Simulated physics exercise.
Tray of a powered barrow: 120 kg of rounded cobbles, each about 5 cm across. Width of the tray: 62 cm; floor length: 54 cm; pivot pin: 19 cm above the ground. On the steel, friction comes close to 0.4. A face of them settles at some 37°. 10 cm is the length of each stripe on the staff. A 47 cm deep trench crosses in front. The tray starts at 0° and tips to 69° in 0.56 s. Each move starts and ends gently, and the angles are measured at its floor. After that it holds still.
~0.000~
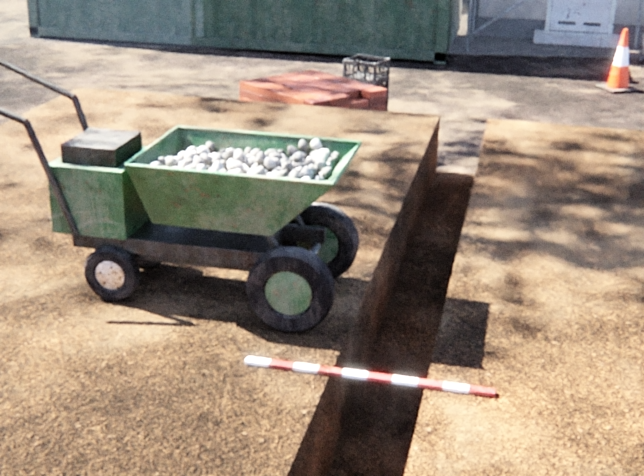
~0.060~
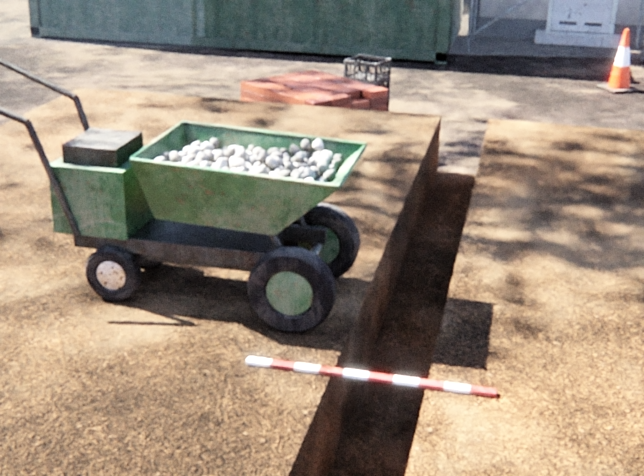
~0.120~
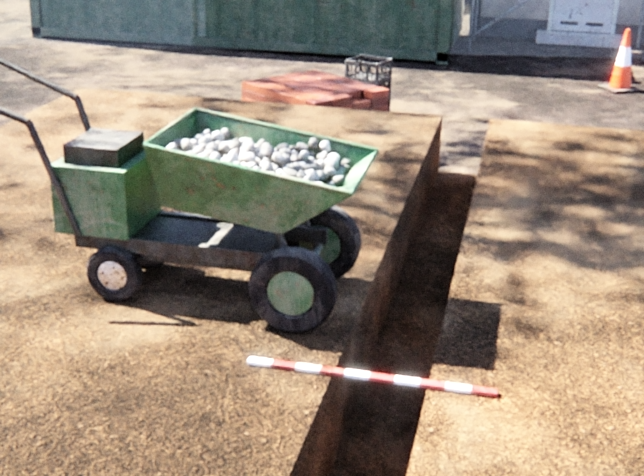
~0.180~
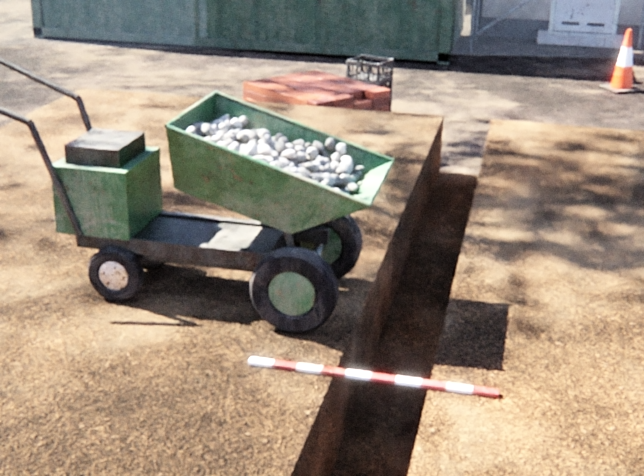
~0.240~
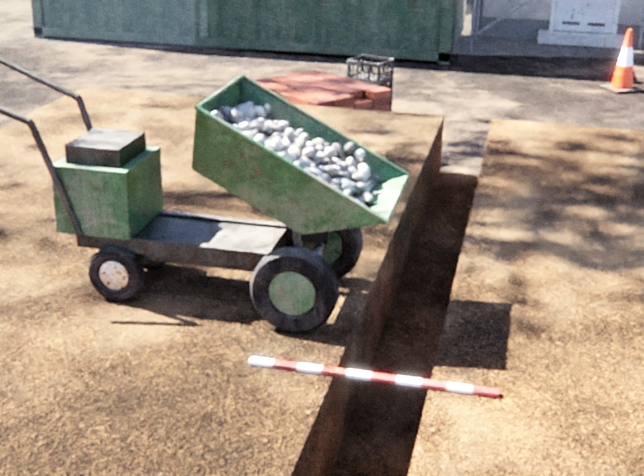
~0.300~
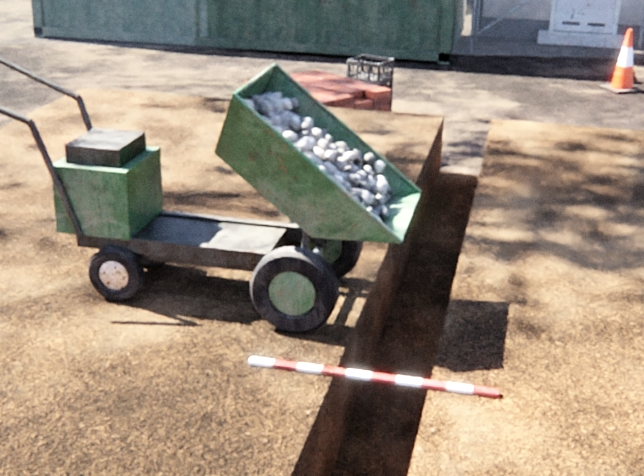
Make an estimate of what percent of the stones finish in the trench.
About 14 percent.
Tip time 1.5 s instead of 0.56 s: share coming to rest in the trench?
My guess is near 30 percent.
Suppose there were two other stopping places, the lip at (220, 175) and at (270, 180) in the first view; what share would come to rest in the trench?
About 90 per cent from the first spot, about 75 from the second.
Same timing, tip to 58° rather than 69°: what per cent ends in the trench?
Then close to 25 per cent.
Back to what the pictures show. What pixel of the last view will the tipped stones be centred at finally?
In the last view, about (525, 322).
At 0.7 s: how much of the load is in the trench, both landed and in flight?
Some 0 per cent.
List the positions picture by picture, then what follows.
The tray is at 0°, its lip at (333, 185); the top of the load is at (294, 155), in the first picture.
Lip at (339, 187), floor tilted 2°, highest stones at (273, 153); the stones move at 0.5 m/s on average, in the second picture.
The tray is at 8°, its lip at (352, 194); the top of the load is at (223, 143); the stones move at 1.0 m/s on average, in the third picture.
Lip at (370, 206), floor tilted 17°, highest stones at (219, 127); the stones move at 1.4 m/s on average, in the fourth picture.
Lip at (387, 222), floor tilted 27°, highest stones at (240, 113); the stones move at 1.6 m/s on average, in the fifth picture.
The tray is at 38°, its lip at (401, 242); the top of the load is at (266, 101); the stones move at 1.7 m/s on average, in the sixth picture.
After 0.4 s the floor is at 58°; 100 % in the tray; the foremost stones are at (415, 237).
After 0.7 s the floor is at 69°; 74 % in the tray, 2 % in the trench, 24 % past the trench; the foremost stones are at (495, 307).
After 1.0 s the floor is at 69°; 6 % in the tray, 6 % in the trench, 88 % past the trench; the foremost stones are past the picture's edge.
After 3.0 s the floor is at 69°; 0 % in the tray, 14 % in the trench, 86 % past the trench; the foremost stones are past the picture's edge.
